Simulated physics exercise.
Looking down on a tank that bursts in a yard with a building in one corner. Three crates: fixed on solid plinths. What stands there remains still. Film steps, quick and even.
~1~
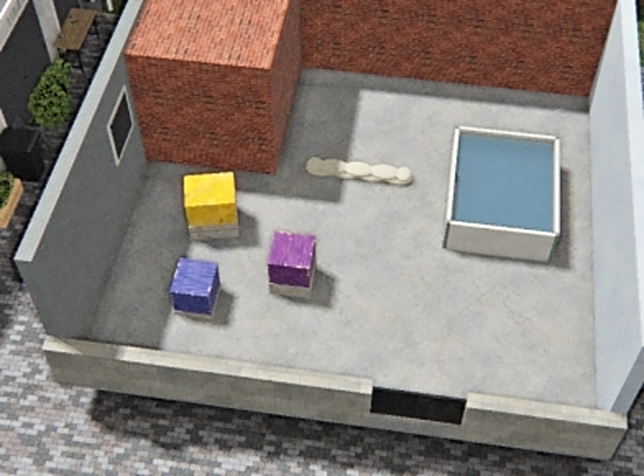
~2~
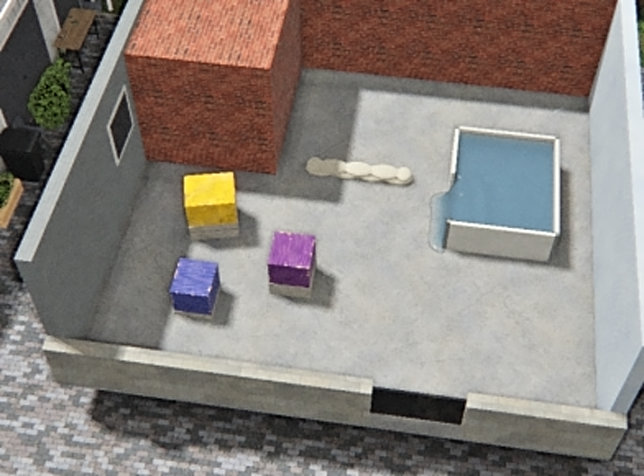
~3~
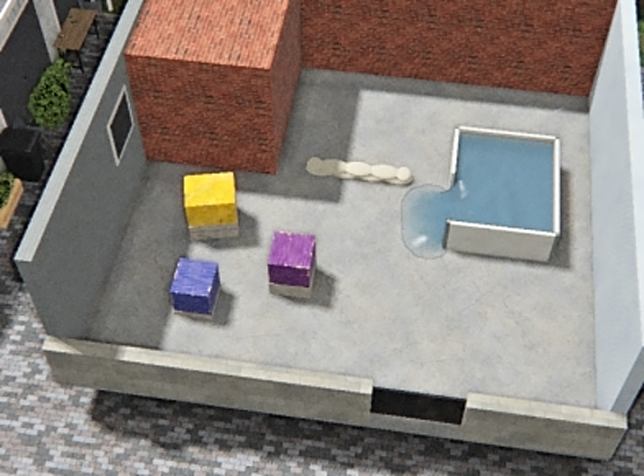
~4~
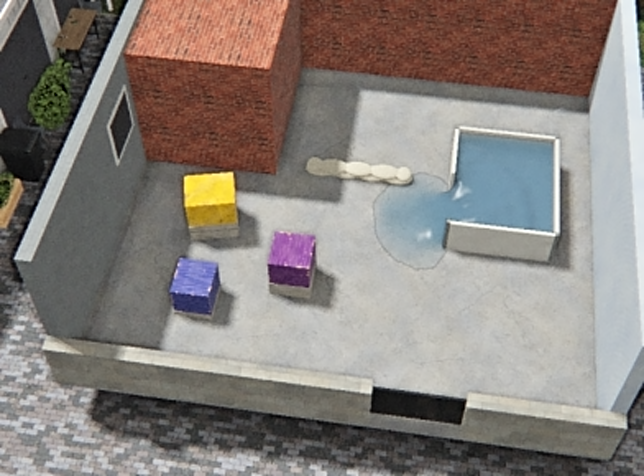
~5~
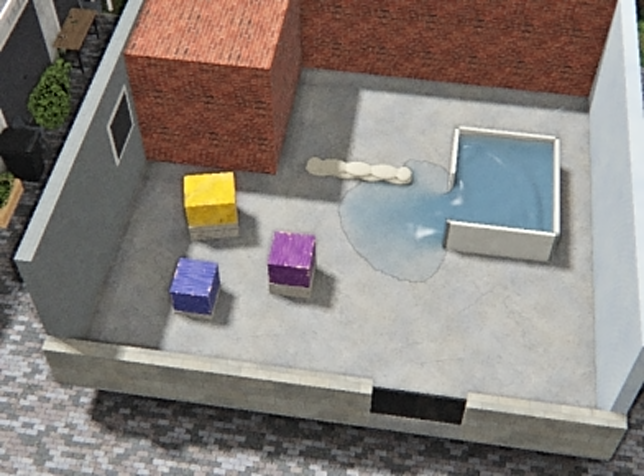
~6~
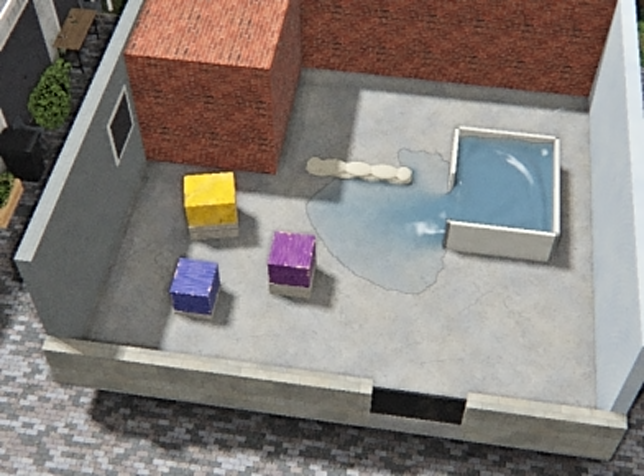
Water burst from the left side of an open tank in a walled yard and spread leftward across the ground, past a low row of pale lumps and up to the purple crate.
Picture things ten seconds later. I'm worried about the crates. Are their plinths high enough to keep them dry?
In the end the purple crate stays above the water. The yellow crate stays above the water. The blue crate is not above the water.
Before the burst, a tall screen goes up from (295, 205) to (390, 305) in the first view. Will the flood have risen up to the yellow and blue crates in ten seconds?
In that case the yellow crate is left dry, while the blue crate is left dry.
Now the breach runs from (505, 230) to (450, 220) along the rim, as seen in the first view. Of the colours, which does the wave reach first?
It's the purple crate.
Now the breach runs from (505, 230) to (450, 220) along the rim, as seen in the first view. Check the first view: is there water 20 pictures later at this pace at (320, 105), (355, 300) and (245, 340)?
Point by point: Unwetted, drenched, drenched.
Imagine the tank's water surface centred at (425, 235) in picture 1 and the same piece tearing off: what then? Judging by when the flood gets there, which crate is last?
The blue-painted one.
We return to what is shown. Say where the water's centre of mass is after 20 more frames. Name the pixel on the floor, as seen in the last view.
That comes out near (353, 226).
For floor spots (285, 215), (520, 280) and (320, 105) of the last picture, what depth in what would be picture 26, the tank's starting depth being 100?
The depths come to near 10, 0 and 2 per cent respectively.
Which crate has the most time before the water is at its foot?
I'd go with the blue-painted one.
A moment on, water covers 20 % of the floor; the purple crate water round its plinth, the yellow crate water round its plinth, the blue crate not reached.
Next, water covers 35 % of the floor; the purple crate water round its plinth, the yellow crate water round its plinth, the blue crate water round its plinth.
Then, water covers 45 % of the floor; the purple crate water round its plinth, the yellow crate water round its plinth, the blue crate water round its plinth.
Later, water covers 55 % of the floor; the purple crate water round its plinth, the yellow crate water round its plinth, the blue crate water round its plinth.
In the end, water covers 75 % of the floor; the purple crate stayed above the water, the yellow crate stayed above the water, the blue crate was topped.
